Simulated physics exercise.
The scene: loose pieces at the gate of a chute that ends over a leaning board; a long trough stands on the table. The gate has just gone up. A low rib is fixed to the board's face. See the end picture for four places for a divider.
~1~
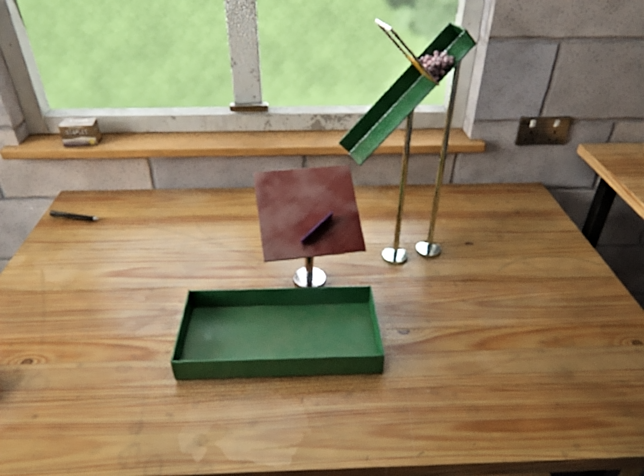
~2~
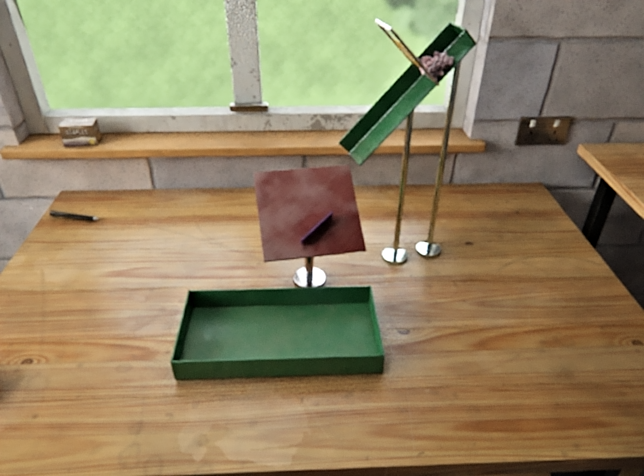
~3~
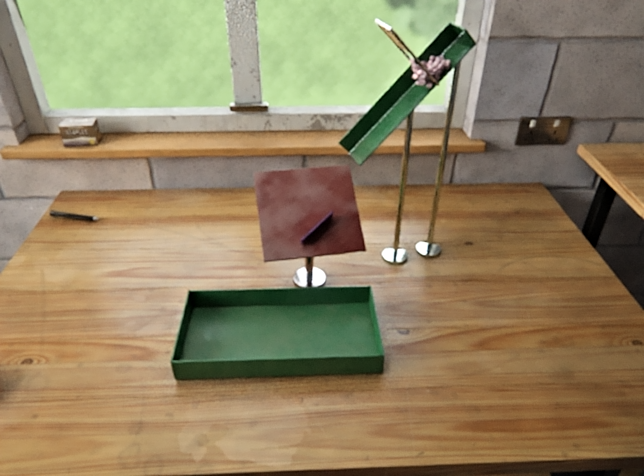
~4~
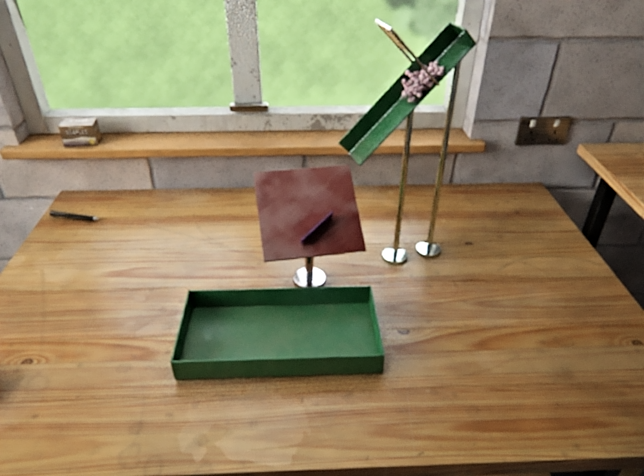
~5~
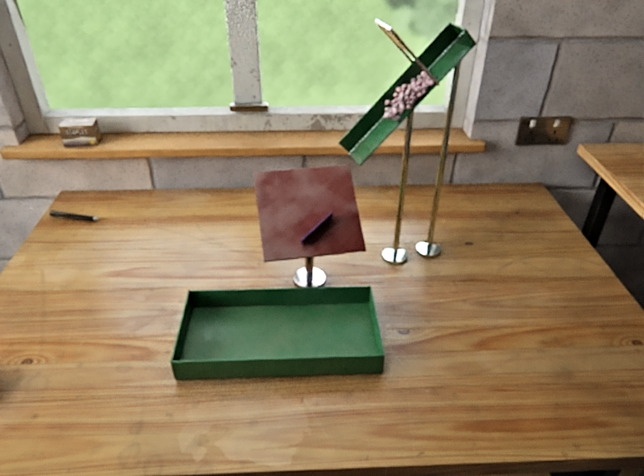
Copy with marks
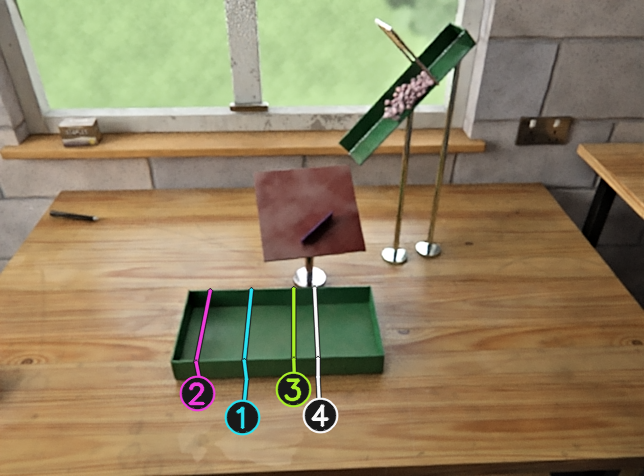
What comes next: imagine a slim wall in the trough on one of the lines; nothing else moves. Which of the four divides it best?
1.
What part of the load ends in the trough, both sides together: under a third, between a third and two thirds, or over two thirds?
It is over two thirds.
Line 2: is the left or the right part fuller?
More lands on the right.
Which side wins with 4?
Left.
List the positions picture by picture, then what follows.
The first picture shows load behind the gate near (434, 65), sugar pearls; lip of the chute near (355, 159), sloping fairly steeply.
The second picture shows middle of the board near (309, 211), tilted fairly steeply; middle of its low edge near (316, 256); of its high edge near (302, 168).
The third picture shows front corners of the trough near (171, 362) and (384, 355), empty; front of the load near (418, 83).
The fourth picture shows middle of the load near (419, 81); its front near (405, 95), close to a quarter of the way to the lip; rib from (333, 212) to (302, 239).
The fifth picture shows middle of the load near (407, 96); its front near (386, 116), close to half of the way to the lip.
On the marked copy, line 1 crosses the front rim at (244, 359); line 2 crosses the front rim at (196, 361); line 3 crosses the front rim at (293, 358); line 4 crosses the front rim at (318, 357).
Choosing 1, of what is caught, close to half on the left of the divider, close to half on the right.
Choosing 2, of what is caught, only a few on the left of the divider, all but a few on the right.
Choosing 3, of what is caught, all but a few on the left of the divider, a small share on the right.
Choosing 4, of what is caught, all but a few on the left of the divider, a small share on the right.
